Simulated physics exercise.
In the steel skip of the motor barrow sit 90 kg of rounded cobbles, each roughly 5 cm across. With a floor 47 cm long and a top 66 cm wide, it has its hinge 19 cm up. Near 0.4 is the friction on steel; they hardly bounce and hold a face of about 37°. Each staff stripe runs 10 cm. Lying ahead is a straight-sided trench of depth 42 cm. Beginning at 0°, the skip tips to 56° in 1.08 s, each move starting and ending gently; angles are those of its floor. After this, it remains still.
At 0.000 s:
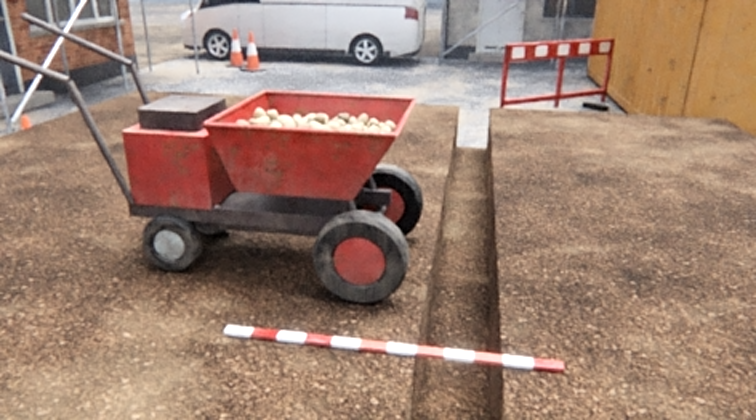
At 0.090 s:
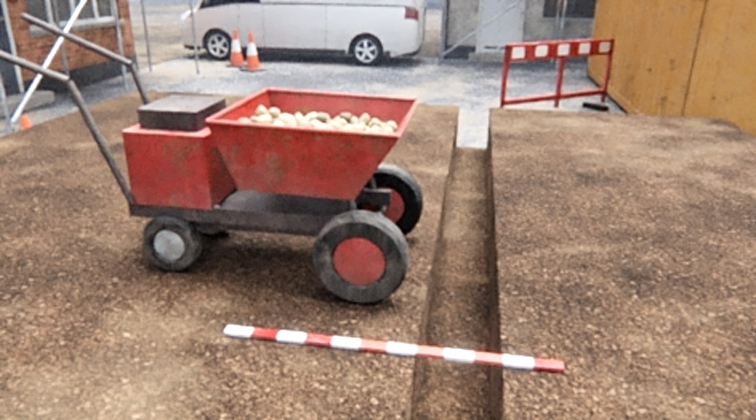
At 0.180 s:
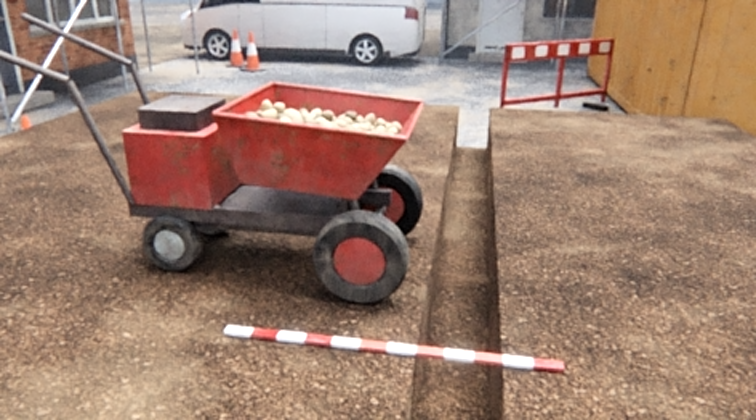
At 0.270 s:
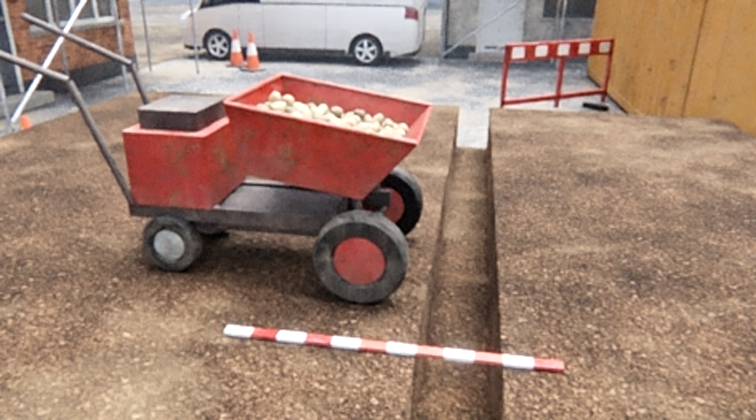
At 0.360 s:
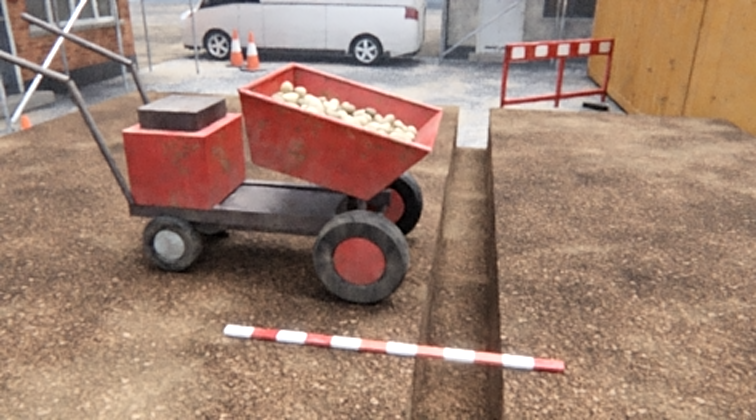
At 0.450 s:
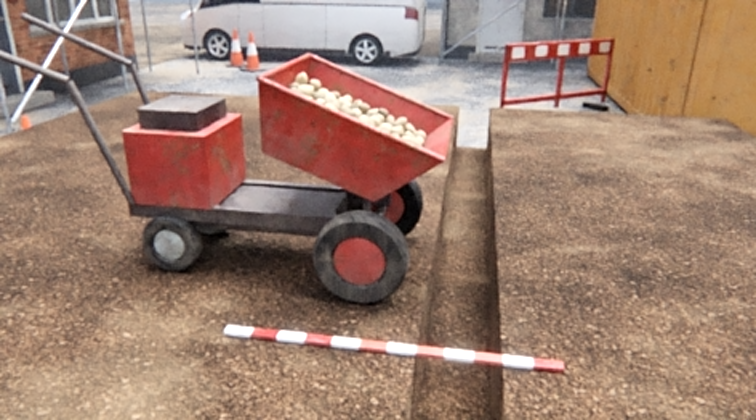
A red motor barrow stood on brown ground beside a narrow trench, its skip loaded with pale rounded cobbles. The skip's left end slowly rose, tilting the load down toward the trench on the right.
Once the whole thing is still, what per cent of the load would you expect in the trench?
I would expect about 6 per cent.
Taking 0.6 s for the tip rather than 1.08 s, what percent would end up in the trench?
Then roughly 5 percent.
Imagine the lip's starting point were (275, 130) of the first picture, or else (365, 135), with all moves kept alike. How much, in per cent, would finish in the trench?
First place roughly 15%, second roughly 15%.
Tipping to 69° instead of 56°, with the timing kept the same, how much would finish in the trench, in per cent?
It would be close to 25 percent.
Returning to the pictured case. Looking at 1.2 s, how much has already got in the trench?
By that point it's something like 0 in a hundred.
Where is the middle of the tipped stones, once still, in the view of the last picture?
Somewhere around (533, 282) in the last picture.
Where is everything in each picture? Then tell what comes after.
Lip at (396, 136), floor tilted 0°, highest stones at (310, 120), in the first picture.
Lip at (398, 137), floor tilted 1°, highest stones at (311, 119); the stones move at 0.2 m/s on average, in the second picture.
Lip at (406, 139), floor tilted 4°, highest stones at (287, 115); the stones move at 0.3 m/s on average, in the third picture.
Lip at (417, 144), floor tilted 9°, highest stones at (291, 107); the stones move at 0.5 m/s on average, in the fourth picture.
The skip is at 15°, its lip at (430, 151); the top of the load is at (295, 98); the stones move at 0.6 m/s on average, in the fifth picture.
The skip is at 21°, its lip at (443, 160); the top of the load is at (306, 88); the stones move at 0.6 m/s on average, in the sixth picture.
After 0.8 s the floor is at 47°; 100 % in the skip; the foremost stones are at (458, 185).
After 1.2 s the floor is at 56°; 96 % in the skip, 1 % in the trench, 2 % past the trench; the foremost stones are at (521, 229).
After 1.5 s the floor is at 56°; 81 % in the skip, 1 % in the trench, 18 % past the trench; the foremost stones are at (595, 288).
After 3.5 s the floor is at 56°; 72 % in the skip, 6 % in the trench, 21 % past the trench; the foremost stones are at (652, 294).
